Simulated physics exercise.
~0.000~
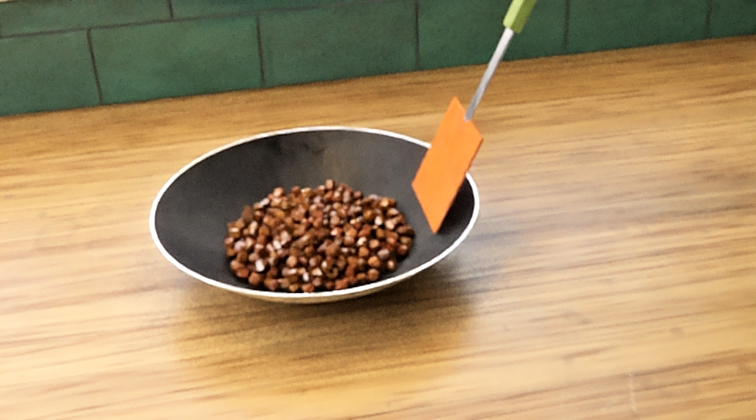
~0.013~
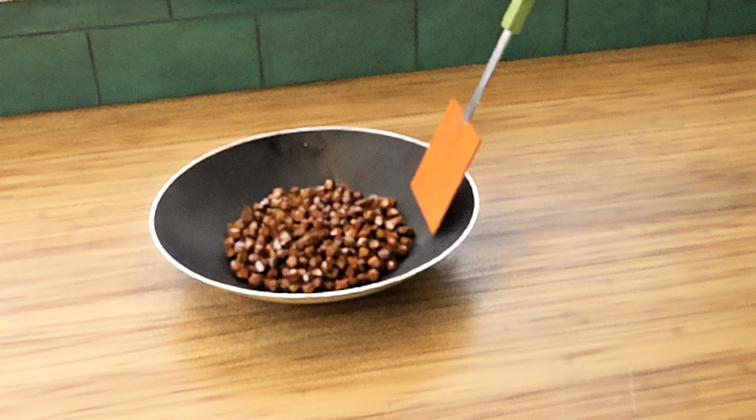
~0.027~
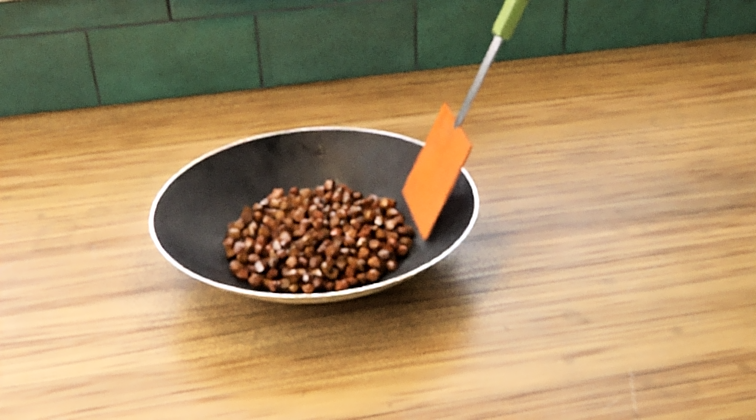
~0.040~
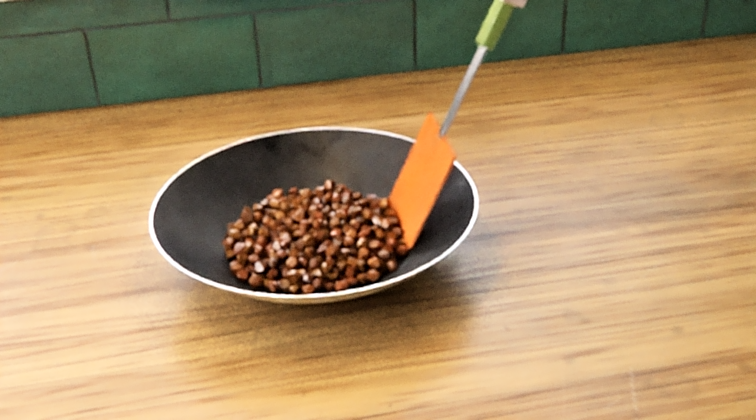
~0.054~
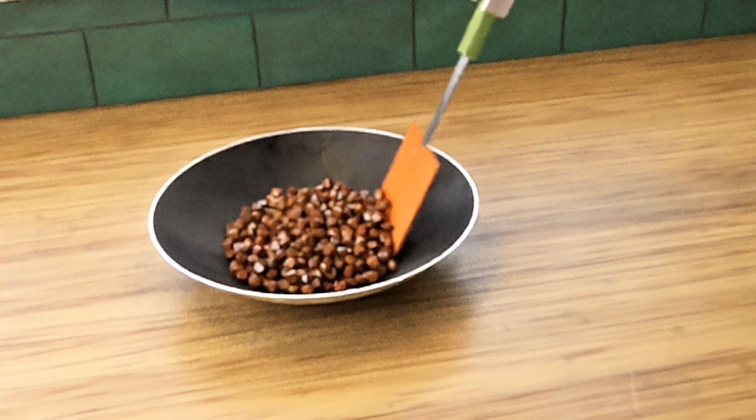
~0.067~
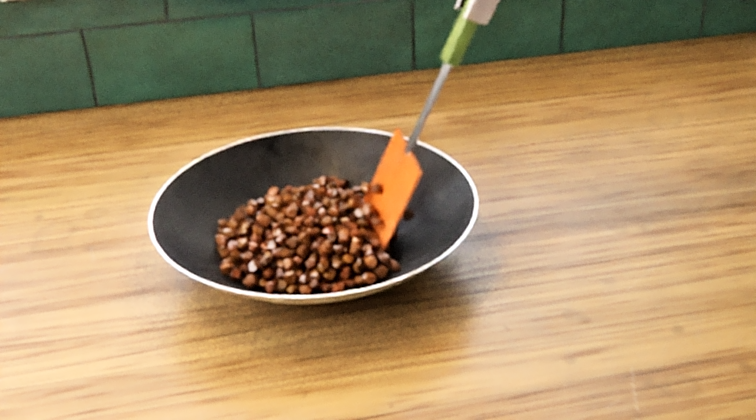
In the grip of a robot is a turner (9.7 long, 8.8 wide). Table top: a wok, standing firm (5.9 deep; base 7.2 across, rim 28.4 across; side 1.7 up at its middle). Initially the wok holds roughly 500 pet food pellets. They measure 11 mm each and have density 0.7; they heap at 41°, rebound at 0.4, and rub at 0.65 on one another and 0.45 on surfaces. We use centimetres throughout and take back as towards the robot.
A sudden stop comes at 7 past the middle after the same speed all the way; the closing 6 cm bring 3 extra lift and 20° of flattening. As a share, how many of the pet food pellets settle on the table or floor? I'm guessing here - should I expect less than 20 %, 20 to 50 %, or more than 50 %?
You should expect 20 to 50 %.
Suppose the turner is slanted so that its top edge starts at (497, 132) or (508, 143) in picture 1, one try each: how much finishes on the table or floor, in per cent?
I'd say near 30 per cent for the first and near 30 per cent for the second.
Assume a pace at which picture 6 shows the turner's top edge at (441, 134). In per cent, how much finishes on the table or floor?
My guess is around 5 percent.
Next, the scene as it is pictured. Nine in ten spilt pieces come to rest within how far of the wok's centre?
It comes to about 35 cm.
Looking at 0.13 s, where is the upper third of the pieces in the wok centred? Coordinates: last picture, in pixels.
It is centred at roughly (243, 221).
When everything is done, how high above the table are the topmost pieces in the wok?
Close to 6.5 centimetres high.
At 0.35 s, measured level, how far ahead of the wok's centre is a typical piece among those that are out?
It sits close to 20 cm ahead of the middle.
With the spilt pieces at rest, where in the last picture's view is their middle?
Roughly at (50, 291) in the final view.
After 0.10 s, sloping 65°, highest piece 9 above the table; 495 in the wok.
After 0.13 s, sloping 59°, highest piece 13 above the table; 493 in the wok, 2 on the blade or in flight.
After 0.35 s, sloping 45°, highest piece 34 above the table; 341 in the wok, 100 on the table or floor, 54 on the blade or in flight.
After 1.40 s, sloping 45°, highest piece 7 above the table; 341 in the wok, 154 on the table or floor.
At rest, 341 in the wok, 154 on the table or floor. That is 31 % on the table or floor.
